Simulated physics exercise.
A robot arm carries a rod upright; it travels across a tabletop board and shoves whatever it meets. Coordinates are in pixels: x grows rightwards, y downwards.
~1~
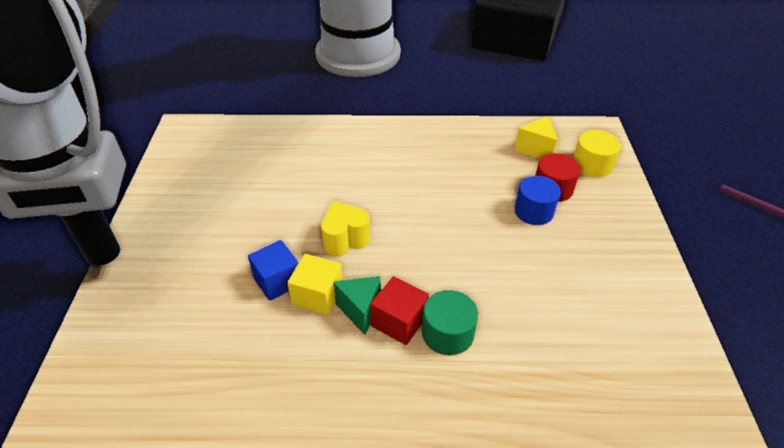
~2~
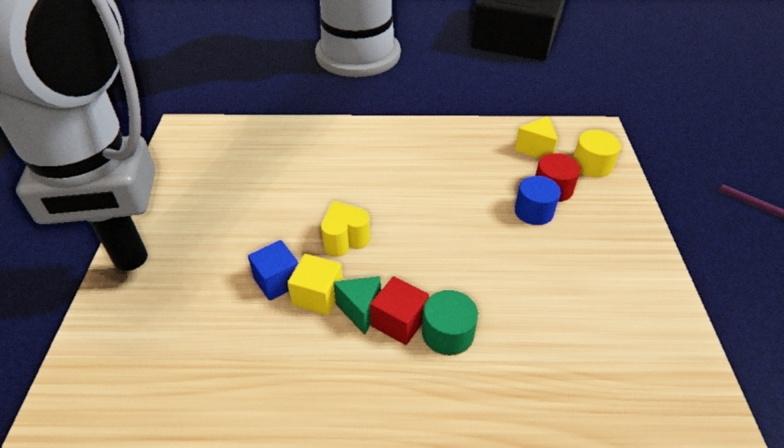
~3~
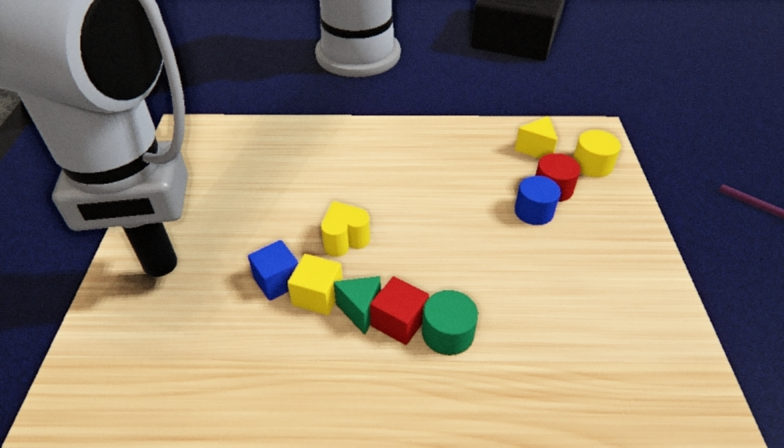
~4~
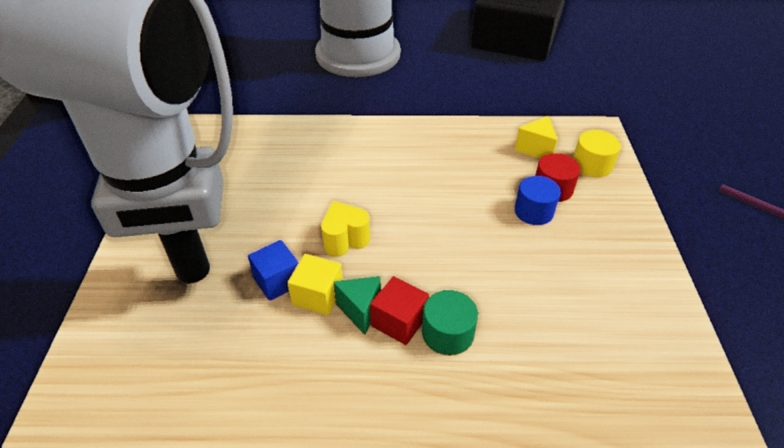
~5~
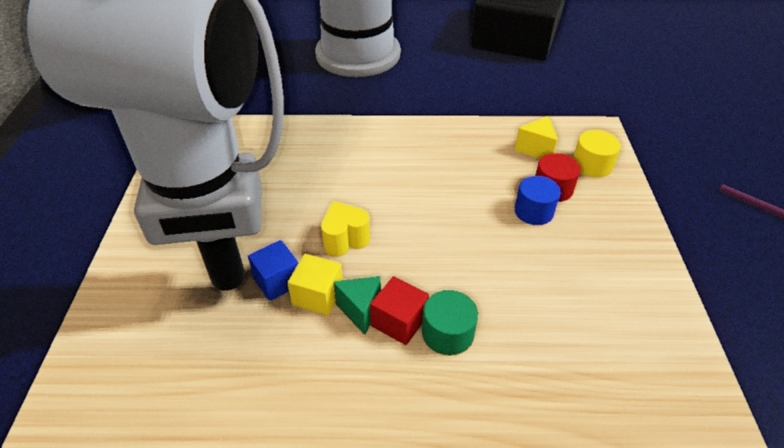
In the video, a robot arm with a black rod moves steadily rightward from the left edge of a wooden board until the rod is beside a blue block, while the colored blocks on the board stay still.
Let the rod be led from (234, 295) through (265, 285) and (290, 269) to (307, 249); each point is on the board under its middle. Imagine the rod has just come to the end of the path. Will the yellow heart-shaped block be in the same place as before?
No, I don't think so.
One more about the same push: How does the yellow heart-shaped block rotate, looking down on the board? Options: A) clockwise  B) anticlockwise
My pick is B.
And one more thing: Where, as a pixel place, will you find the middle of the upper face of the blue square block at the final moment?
In the picture, it is at (337, 227).
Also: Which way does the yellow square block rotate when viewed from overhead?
It ends up turned clockwise.
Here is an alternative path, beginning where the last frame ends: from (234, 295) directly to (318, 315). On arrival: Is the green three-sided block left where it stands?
No - that is not the case.
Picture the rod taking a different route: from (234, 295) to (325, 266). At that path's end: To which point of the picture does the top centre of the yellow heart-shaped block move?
I'd expect the centre of its top face to be at (372, 199).
What follows on the original path. Halfway along, rod (275, 261); blue square block (307, 241); yellow square block (322, 269), turned 30° clockwise.
At the end, rod (304, 232); blue square block (337, 227), turned 40° clockwise; yellow square block (322, 269), turned 35° clockwise; yellow heart-shaped block (373, 207), turned 35° anticlockwise; green three-sided block still.
